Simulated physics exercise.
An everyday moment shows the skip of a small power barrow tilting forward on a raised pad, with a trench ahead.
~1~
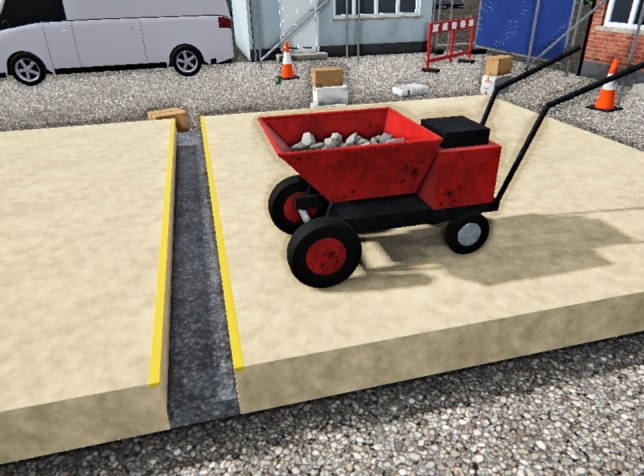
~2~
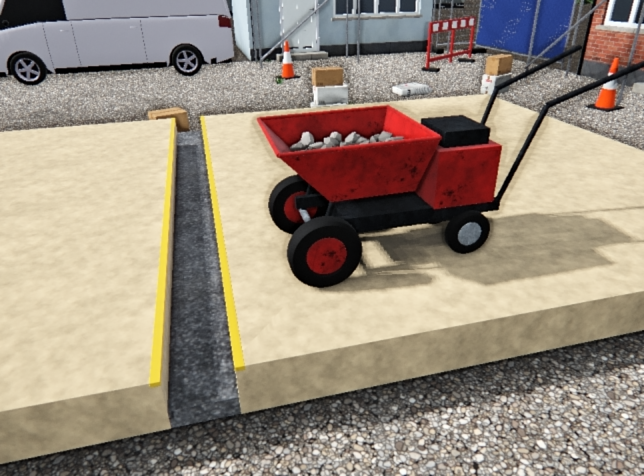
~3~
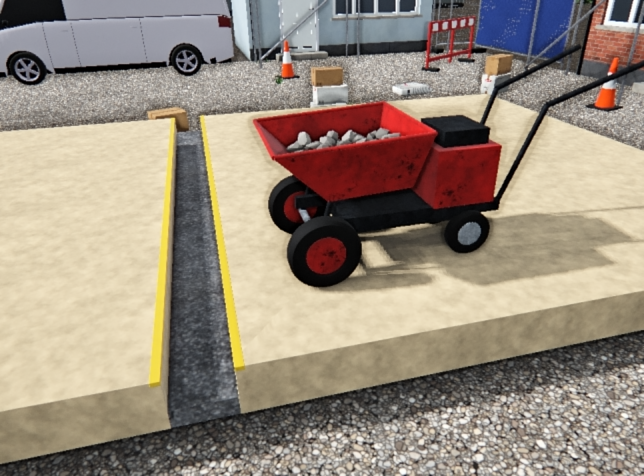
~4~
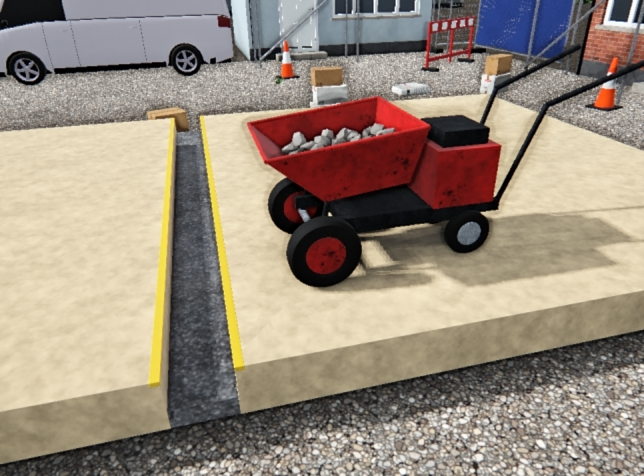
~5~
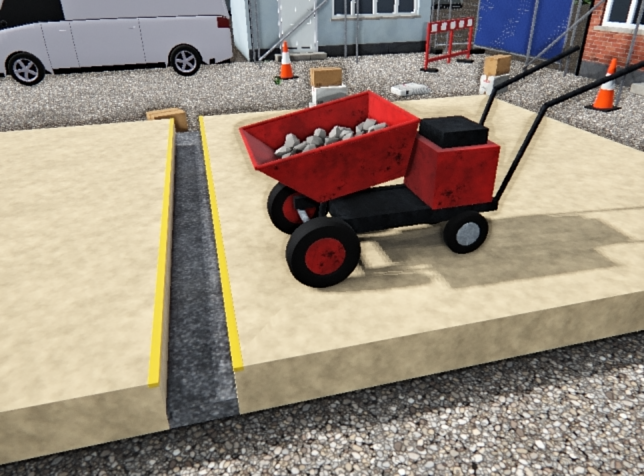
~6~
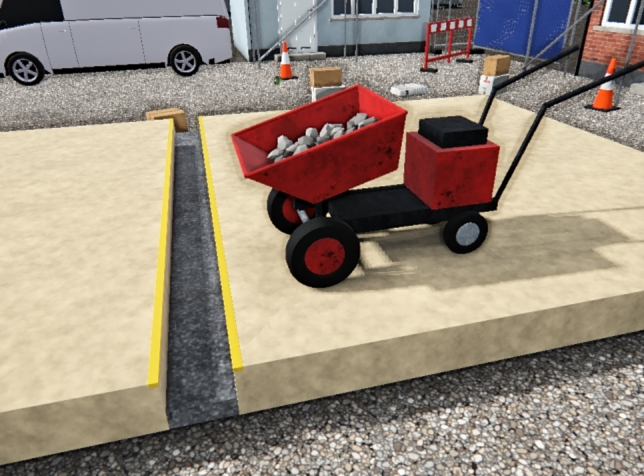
At the start, a small red power barrow loaded with broken stones stands on a raised pad, its skip level, facing a narrow trench on the left. The skip then tilts forward, barely at first and then clearly, its rear rising while the wheels stay still.
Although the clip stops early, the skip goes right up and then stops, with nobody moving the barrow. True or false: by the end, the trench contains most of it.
True.
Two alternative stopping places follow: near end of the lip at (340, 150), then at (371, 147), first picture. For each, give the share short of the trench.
First spot: 40 %, second spot: 60 %.
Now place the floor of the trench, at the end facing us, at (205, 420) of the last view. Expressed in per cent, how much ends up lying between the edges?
100 %.
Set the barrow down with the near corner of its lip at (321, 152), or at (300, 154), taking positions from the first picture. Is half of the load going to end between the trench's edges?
To start, the greater share; after that, the greater share.
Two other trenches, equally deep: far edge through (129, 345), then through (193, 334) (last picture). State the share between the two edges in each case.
In order, some 100 and some 30 percent.
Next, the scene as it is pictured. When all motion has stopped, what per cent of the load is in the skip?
I'd say around 0 per cent.
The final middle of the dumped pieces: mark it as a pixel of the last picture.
The centre comes to rest close to (190, 289).
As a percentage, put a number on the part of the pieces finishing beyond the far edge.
I'd put it at around 5 percent.
Soon after the last picture, skip tipped steeply; all in the skip.
A little later, skip tipped steeply; nearly all in the skip; a small part in or heaped over the trench; a stray few beyond it.
Later still, skip tipped right over; a stray few in the skip; nearly all in or heaped over the trench; a small part beyond it.
By the end, skip tipped right over; nearly all in or heaped over the trench; a small part beyond it.
